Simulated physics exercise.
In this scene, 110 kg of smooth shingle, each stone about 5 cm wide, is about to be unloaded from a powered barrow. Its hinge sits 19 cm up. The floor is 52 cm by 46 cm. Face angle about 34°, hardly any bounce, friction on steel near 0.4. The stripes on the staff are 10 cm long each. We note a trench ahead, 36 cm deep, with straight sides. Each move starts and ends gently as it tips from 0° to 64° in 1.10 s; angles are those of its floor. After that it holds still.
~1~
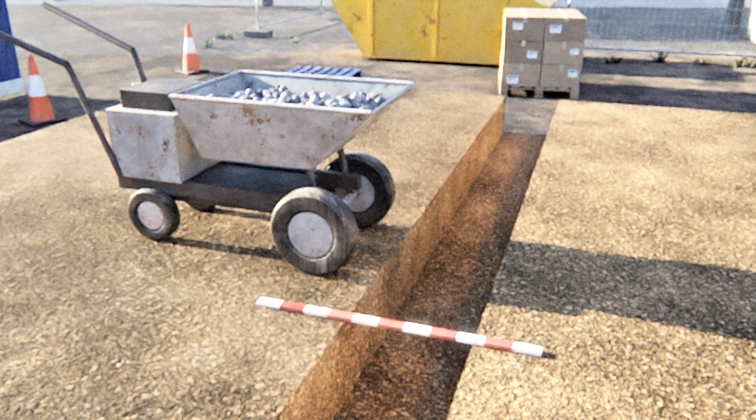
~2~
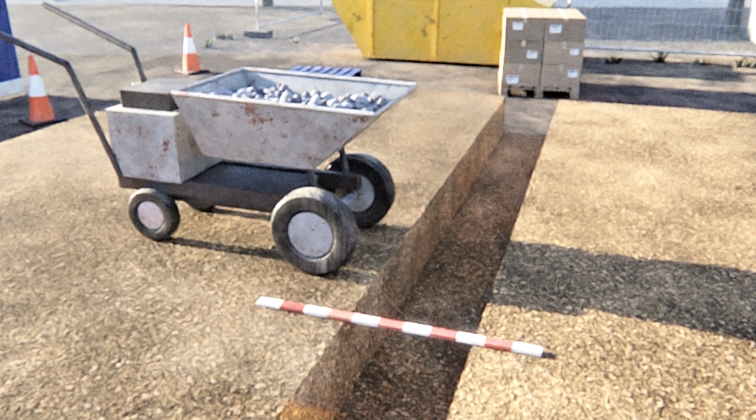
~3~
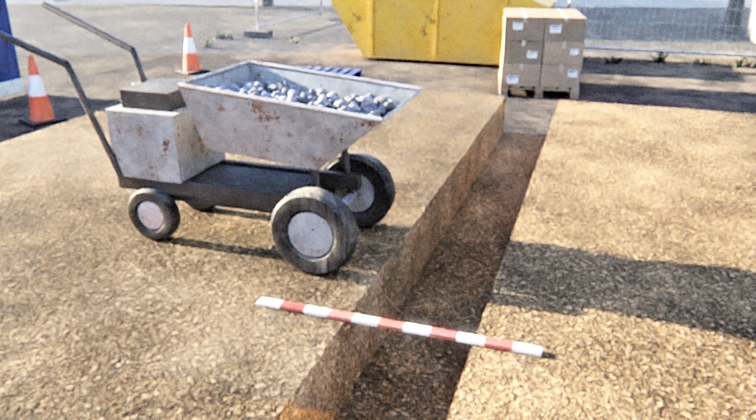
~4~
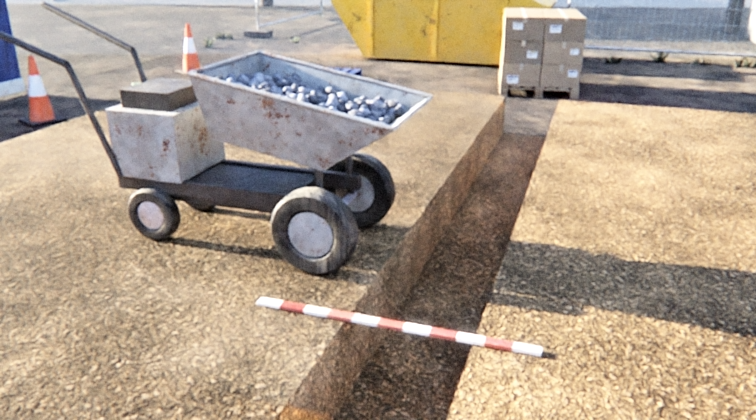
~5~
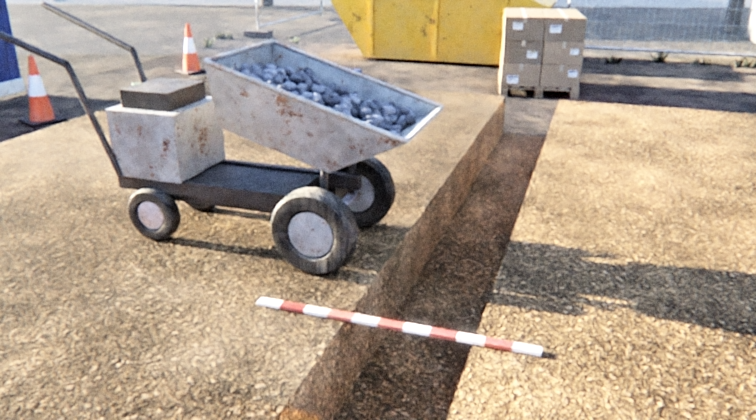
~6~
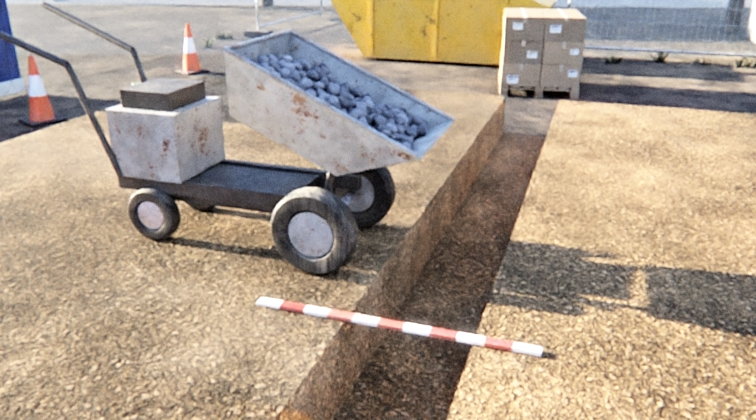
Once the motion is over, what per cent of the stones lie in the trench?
39 %.
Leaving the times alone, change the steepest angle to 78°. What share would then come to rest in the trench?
Expect roughly 55 per cent.
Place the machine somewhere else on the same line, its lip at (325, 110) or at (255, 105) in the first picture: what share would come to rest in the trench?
Near 90 per cent from the first place, 90 from the second.
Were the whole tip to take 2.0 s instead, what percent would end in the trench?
It would come to roughly 45 per cent.
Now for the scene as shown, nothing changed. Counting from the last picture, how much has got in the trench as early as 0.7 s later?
I'd put it near 15 per cent.
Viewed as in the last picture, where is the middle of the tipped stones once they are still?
Somewhere around (526, 271) in the last picture.
Then, 0.4 s after the last picture the floor is at 54°, 100 % in the tray; the foremost stones are at (459, 198).
Then, 0.7 s after the last picture the floor is at 64°, 57 % in the tray, 14 % in the trench, 29 % past the trench; the foremost stones are at (571, 269).
Then, 1.1 s after the last picture the floor is at 64°, 16 % in the tray, 25 % in the trench, 59 % past the trench; the foremost stones are at (686, 275).
Then, 3.0 s after the last picture the floor is at 64°, 0 % in the tray, 39 % in the trench, 61 % past the trench; the foremost stones are past the picture's edge.
